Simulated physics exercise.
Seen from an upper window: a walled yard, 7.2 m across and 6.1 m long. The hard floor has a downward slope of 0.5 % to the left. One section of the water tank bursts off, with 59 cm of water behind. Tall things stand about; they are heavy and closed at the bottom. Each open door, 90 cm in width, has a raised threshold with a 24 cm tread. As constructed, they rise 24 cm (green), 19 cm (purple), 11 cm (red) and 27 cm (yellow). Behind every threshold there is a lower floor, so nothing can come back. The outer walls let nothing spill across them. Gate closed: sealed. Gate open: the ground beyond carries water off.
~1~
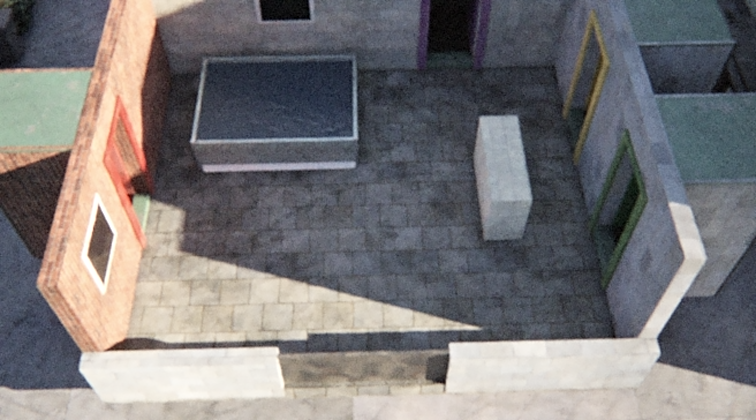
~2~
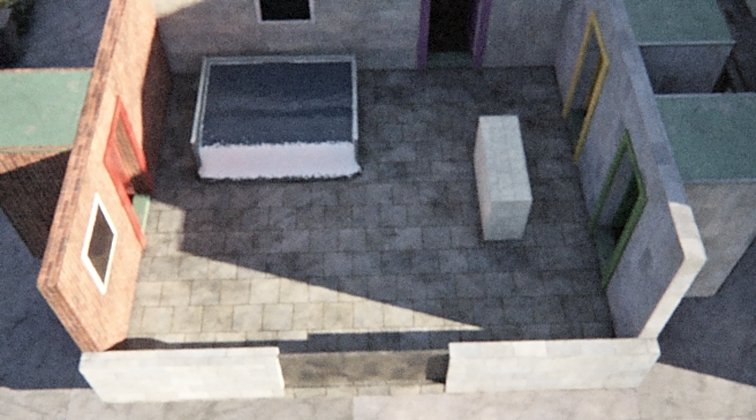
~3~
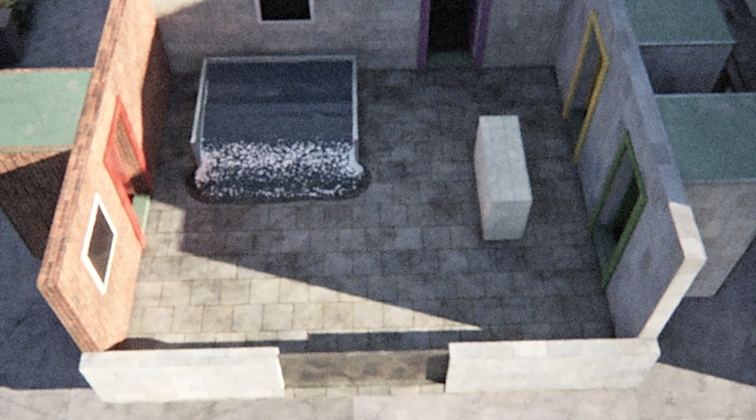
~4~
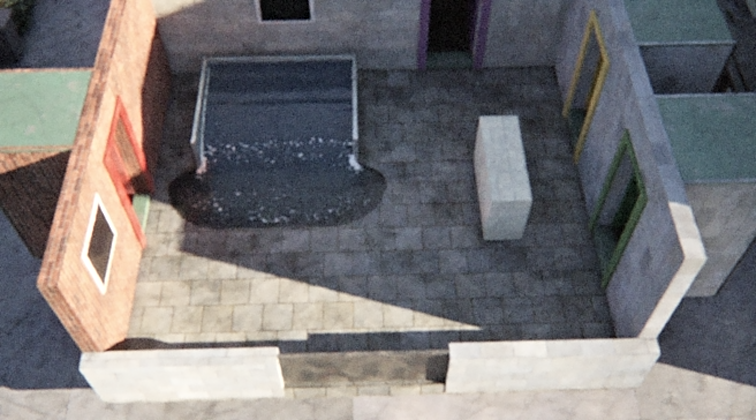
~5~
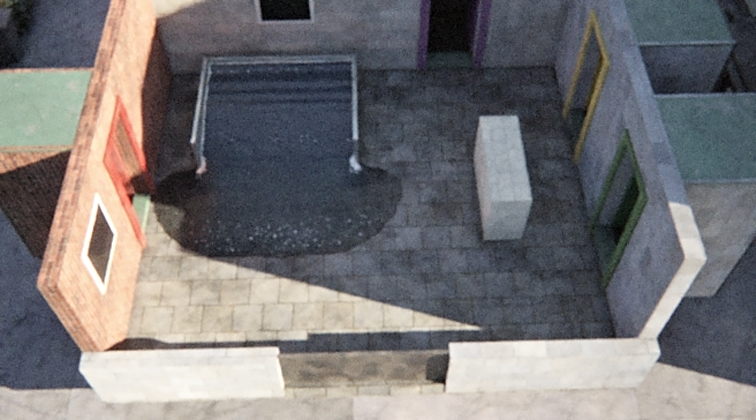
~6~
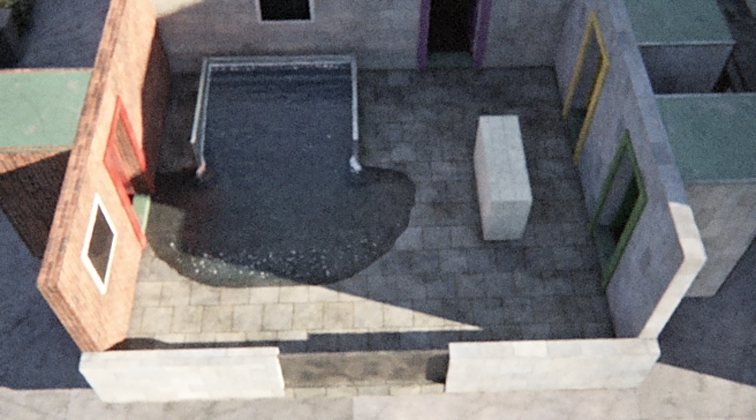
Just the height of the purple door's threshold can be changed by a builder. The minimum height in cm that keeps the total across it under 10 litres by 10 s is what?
It is close to 9 cm.
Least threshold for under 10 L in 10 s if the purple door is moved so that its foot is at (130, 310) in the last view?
Roughly 26 cm, give or take.
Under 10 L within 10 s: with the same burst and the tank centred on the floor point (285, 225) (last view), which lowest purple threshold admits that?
Then close to 7.0 cm.
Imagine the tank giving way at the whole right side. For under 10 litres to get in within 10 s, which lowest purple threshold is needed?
Then something near 17 cm.
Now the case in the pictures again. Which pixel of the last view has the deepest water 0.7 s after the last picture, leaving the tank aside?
Around pixel (272, 373).
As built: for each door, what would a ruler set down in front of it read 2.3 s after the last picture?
At the green door the depth is 0 cm, at purple 0 cm, at red 8 cm and at yellow 0 cm.
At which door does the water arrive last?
That would be the purple door.
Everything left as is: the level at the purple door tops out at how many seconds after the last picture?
Approximately 7.5 s.
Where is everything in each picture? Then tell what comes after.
The first picture shows the water tank at (278, 100) is whole and still, 59 cm deep; the purple door at (454, 27) is dry.
In the second picture, the front is at (204, 180), 0.3 m from the gap at (277, 156); 0.6 m2 of floor is wet, 59 cm left at the back.
In the third picture, the front is at (213, 200), 0.7 m from the gap at (278, 158); 1.8 m2 of floor is wet, 59 cm left at the back.
In the fourth picture, water pours out at (278, 159) and has run 1.2 m, to (210, 224); about 10 cm deep outside, 59 cm at the back.
In the fifth picture, the gap is at (278, 159), the front 1.7 m out at (210, 251); the back of the water tank holds 54 cm.
In the sixth picture, the gap is at (278, 159), the front 2.3 m out at (211, 281); the back of the water tank holds 49 cm; 2.9 m in a straight line remain to the purple door at (454, 27).
Then, 0.7 s after the last picture water covers 45 % of the floor, deepest (32 cm) near (272, 373); it has not reached the purple door.
Then, 2.3 s after the last picture water covers 55 % of the floor, deepest (36 cm) near (120, 378); it has not reached the purple door.
Then, 9.3 s after the last picture water covers 95 % of the floor, deepest (16 cm) near (327, 76); 9 cm at the purple door, 0 litres in over its 19 cm threshold.
At the purple door as built, the water peaked near 13 cm, 7.3 s after the last picture.
Run again over the same 10 s with other heights there, 19 litres in over 7.5 cm, 5 litres over 10.5 cm. The limit of 10 litres is kept from about 9 cm up.
